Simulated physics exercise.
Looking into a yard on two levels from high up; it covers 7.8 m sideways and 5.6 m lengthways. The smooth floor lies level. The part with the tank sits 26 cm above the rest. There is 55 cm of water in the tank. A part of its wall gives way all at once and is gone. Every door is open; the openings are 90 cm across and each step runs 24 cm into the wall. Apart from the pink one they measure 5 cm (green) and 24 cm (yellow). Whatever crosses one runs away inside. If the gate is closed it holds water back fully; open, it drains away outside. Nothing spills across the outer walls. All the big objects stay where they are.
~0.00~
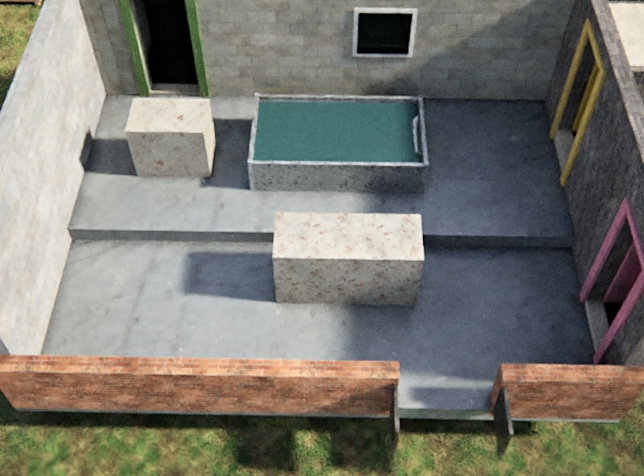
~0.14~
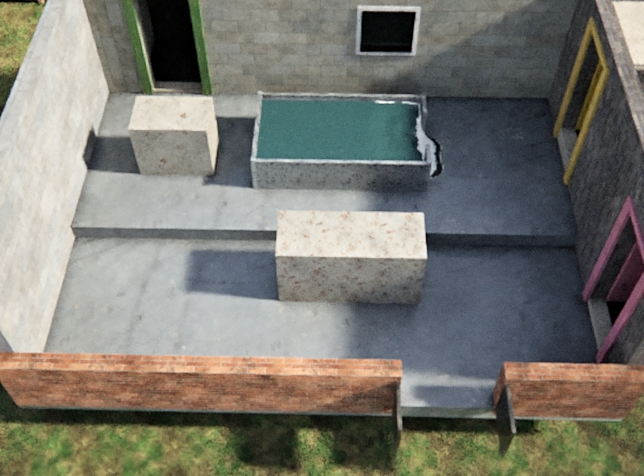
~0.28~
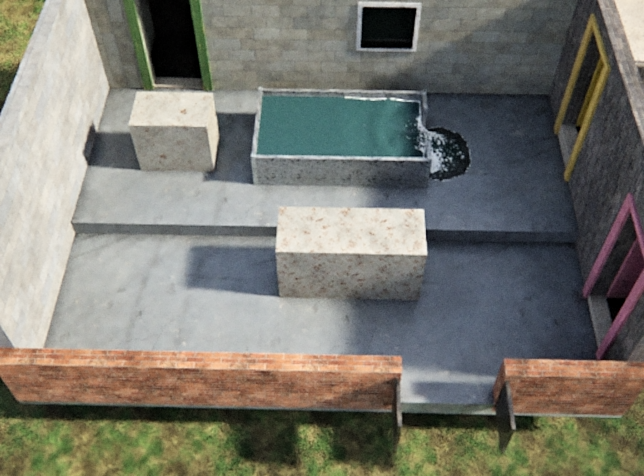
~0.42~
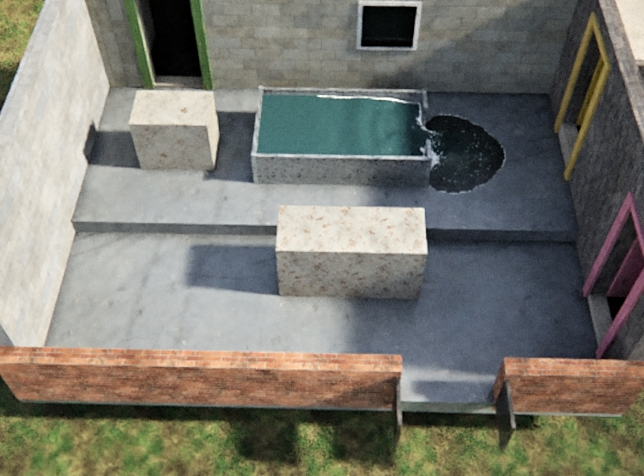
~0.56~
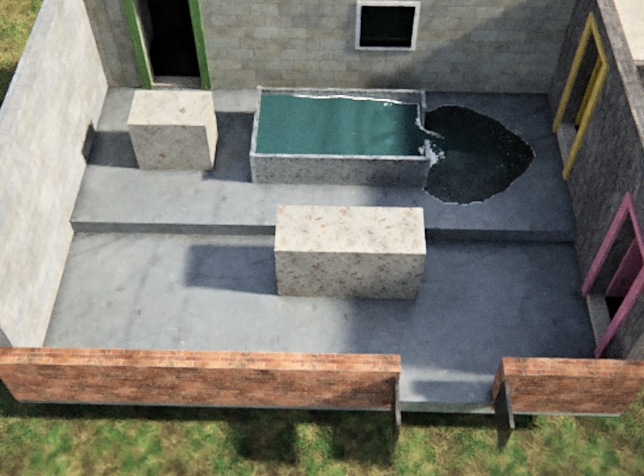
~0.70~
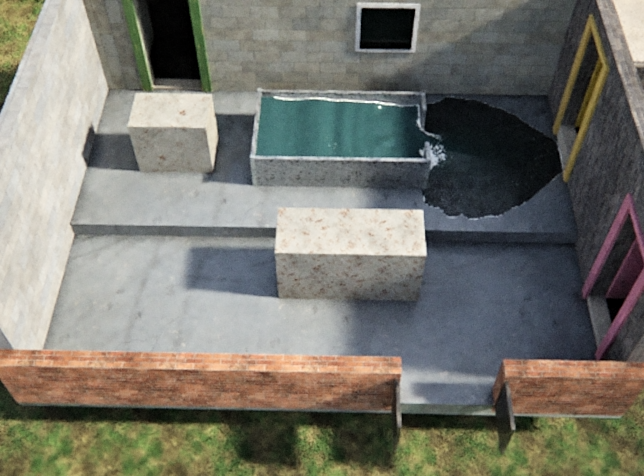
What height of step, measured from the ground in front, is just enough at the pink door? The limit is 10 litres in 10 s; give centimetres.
About 9 cm.
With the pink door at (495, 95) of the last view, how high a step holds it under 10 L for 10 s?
About 16 cm.
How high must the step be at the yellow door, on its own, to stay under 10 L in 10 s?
About 22 cm at yellow.
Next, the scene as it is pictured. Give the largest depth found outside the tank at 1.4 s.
Roughly 32 cm.
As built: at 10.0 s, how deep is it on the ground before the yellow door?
Some 11.0 cm.
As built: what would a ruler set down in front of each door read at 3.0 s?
In cm: Pink 7, green 0, yellow 24.
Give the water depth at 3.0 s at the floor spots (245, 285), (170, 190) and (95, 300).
Roughly 0, 0 and 0 cm, in turn.
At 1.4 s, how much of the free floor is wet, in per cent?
Some 15 per cent of it.
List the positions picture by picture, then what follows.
Still water, 55 cm deep, in the tank at (338, 132); the pink door at (611, 291) is dry, in the first frame.
Water pours out at (422, 148) and has run 0.2 m, to (437, 172); about 6 cm deep outside, 55 cm at the back, in the second frame.
The gap is at (422, 145), the front 0.7 m out at (466, 160); the back of the tank holds 55 cm, in the third frame.
The front is at (499, 160), 1.3 m from the gap at (422, 144); 1.5 m2 of floor is wet, 55 cm left at the back, in the fourth frame.
The gap is at (421, 143), the front 1.8 m out at (529, 152); the back of the tank holds 55 cm, in the fifth frame.
Water pours out at (421, 145) and has run 2.3 m, to (561, 165); about 3 cm deep outside, 55 cm at the back; 2.3 m in a straight line remain to the pink door at (613, 287), in the sixth frame.
After 1.4 s water covers 15 % of the floor, deepest (32 cm) near (545, 95); it has not reached the pink door.
After 3.0 s water covers 25 % of the floor, deepest (24 cm) near (558, 155); 7 cm at the pink door, 0 litres in over its 11 cm step.
After 10.0 s water covers 80 % of the floor, deepest (12 cm) near (560, 163); 8 cm at the pink door, 4 litres in over its 11 cm step.
At the pink door as built, the water arrived by 1.9 s and peaked near 9 cm at 8.4 s.
With a step of 7 cm, 21 litres would have come in within the 10 s; with 11 cm, 4 litres. So under 10 litres takes about 9 cm.
